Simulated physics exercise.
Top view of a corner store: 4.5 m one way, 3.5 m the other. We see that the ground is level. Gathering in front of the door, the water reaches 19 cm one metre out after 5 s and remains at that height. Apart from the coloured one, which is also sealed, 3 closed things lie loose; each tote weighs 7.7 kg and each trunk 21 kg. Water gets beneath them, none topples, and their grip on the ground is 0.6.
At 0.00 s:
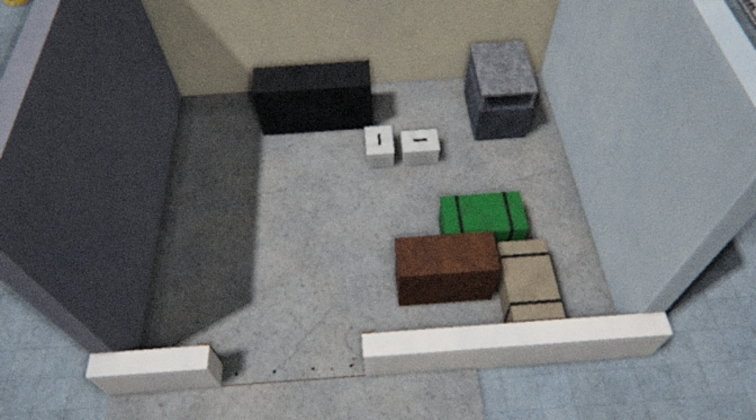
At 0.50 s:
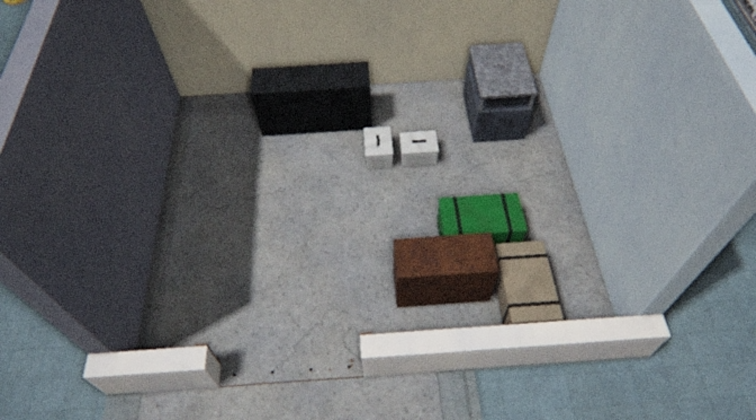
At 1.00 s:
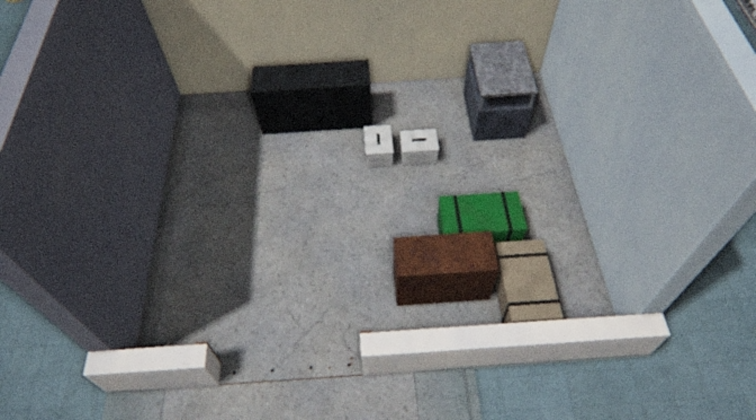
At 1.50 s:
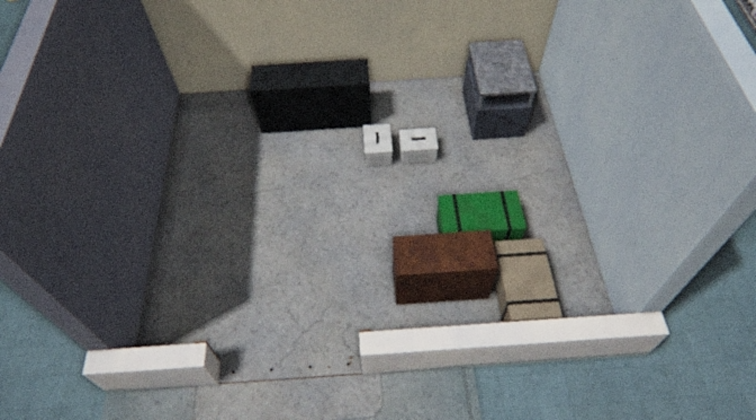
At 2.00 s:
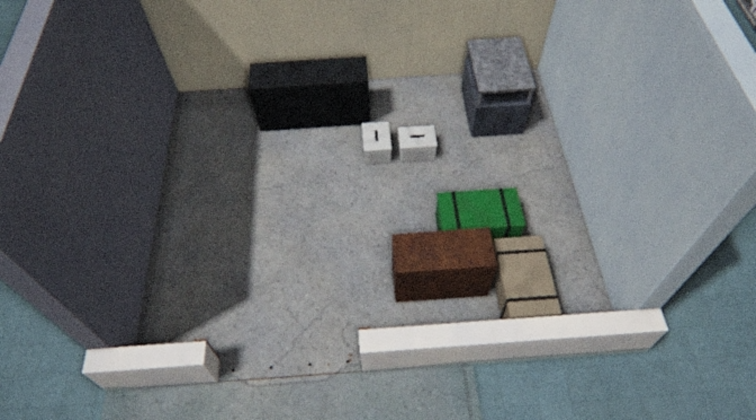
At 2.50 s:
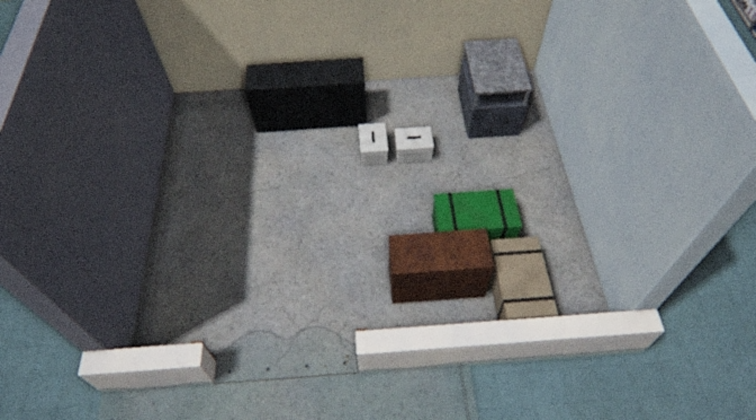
In the video, a green trunk rests near brown, beige, black, white and grey box-like objects inside a walled room seen from above. Nothing inside visibly shifts, while a faint, thin patch of water spreads slightly at the front opening.
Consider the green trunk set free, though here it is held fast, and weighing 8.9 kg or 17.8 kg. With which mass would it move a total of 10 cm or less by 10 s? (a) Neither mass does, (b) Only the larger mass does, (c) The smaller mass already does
Option c: The smaller mass already does.
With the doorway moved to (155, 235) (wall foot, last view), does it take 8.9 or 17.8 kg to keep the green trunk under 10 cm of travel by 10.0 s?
The answer is that neither mass suffices.
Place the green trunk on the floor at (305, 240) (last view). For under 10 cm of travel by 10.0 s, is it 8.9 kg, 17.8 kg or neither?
Outcome - failure with both.
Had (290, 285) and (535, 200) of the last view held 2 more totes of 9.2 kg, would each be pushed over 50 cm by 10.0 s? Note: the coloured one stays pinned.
In order: Above the mark, within the mark.
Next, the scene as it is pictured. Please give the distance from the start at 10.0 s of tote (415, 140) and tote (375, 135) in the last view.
They've ended up 50 cm and 140 cm away, in that order.
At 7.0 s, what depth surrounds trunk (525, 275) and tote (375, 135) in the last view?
Roughly 0 and 6 cm.
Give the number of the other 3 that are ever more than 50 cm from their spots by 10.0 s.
All told, that gives 2.
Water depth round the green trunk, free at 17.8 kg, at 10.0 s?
Something like 2 centimetres.
After 3.5 s the green trunk would be 0 cm from its start with 8.9 kg and 0 cm from its start with 17.8 kg; 0 cm of water round it then.
After 4.5 s the green trunk would be 0 cm from its start with 8.9 kg and 0 cm from its start with 17.8 kg; 0 cm of water round it then.
After 7.0 s the green trunk would be 0 cm from its start with 8.9 kg and 0 cm from its start with 17.8 kg; 1 cm of water round it then.
After 10.0 s the green trunk would be 0 cm from its start with 8.9 kg and 0 cm from its start with 17.8 kg; 2 cm of water round it then.
